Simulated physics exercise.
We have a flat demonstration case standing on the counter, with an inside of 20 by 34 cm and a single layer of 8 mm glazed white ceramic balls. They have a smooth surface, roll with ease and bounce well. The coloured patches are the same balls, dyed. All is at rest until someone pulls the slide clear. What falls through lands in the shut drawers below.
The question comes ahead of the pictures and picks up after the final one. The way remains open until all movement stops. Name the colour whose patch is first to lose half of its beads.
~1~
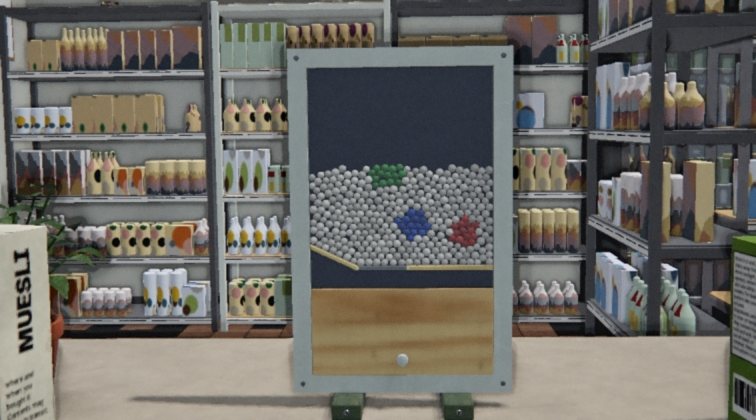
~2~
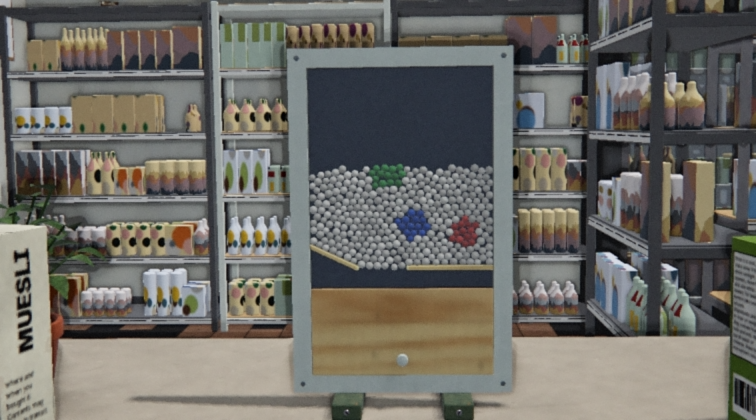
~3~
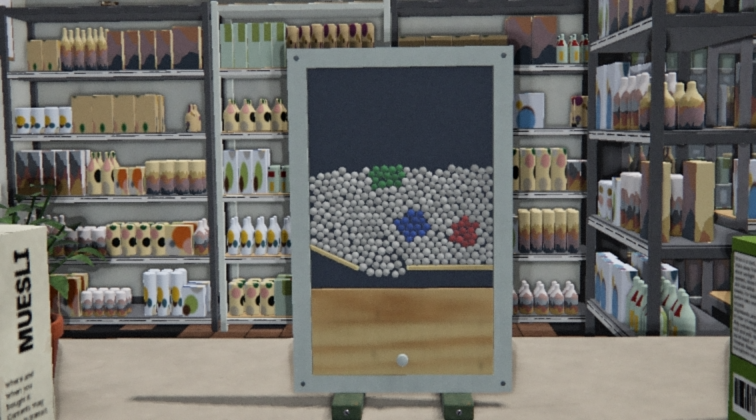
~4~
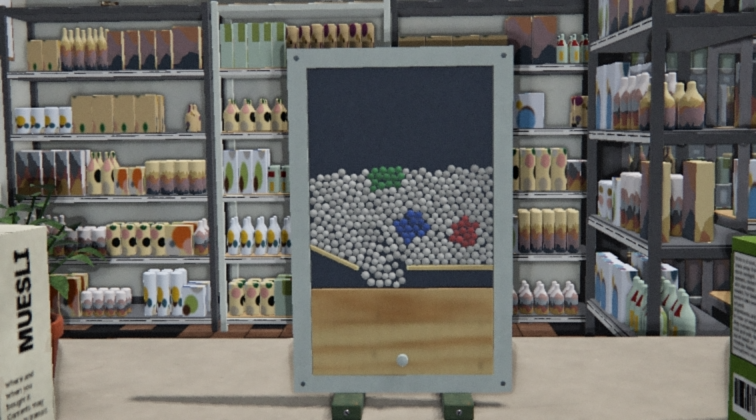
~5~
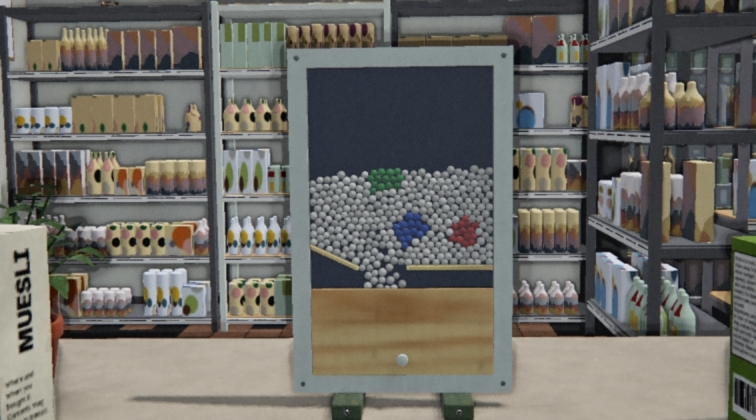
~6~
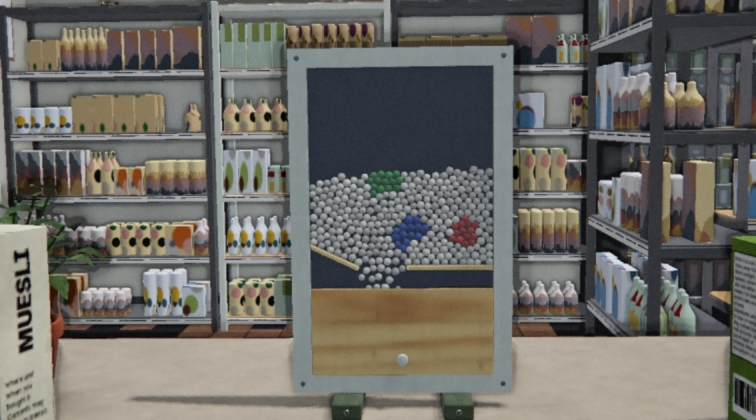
Colour: Blue.
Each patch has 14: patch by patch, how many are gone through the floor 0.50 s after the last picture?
From red, 0; from green, 14; from blue, 14.
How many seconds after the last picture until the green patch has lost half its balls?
At about 0.4 s.
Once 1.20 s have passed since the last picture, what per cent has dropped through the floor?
About 90 in a hundred.
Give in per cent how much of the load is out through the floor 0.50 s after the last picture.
About 60 per cent.
Then, 0.15 s after the last picture, 25 % are out; out of 14, red 0, green 0, blue 5.
Then, 0.50 s after the last picture, 60 % are out; out of 14, red 0, green 14, blue 14.
Then, 1.20 s after the last picture, 90 % are out; out of 14, red 6, green 14, blue 14.
All still 3.2 s after it, 95 % are out; out of 14, red 14, green 14, blue 14; half out at red 1.47 s, green 0.32 s, blue 0.17 s.
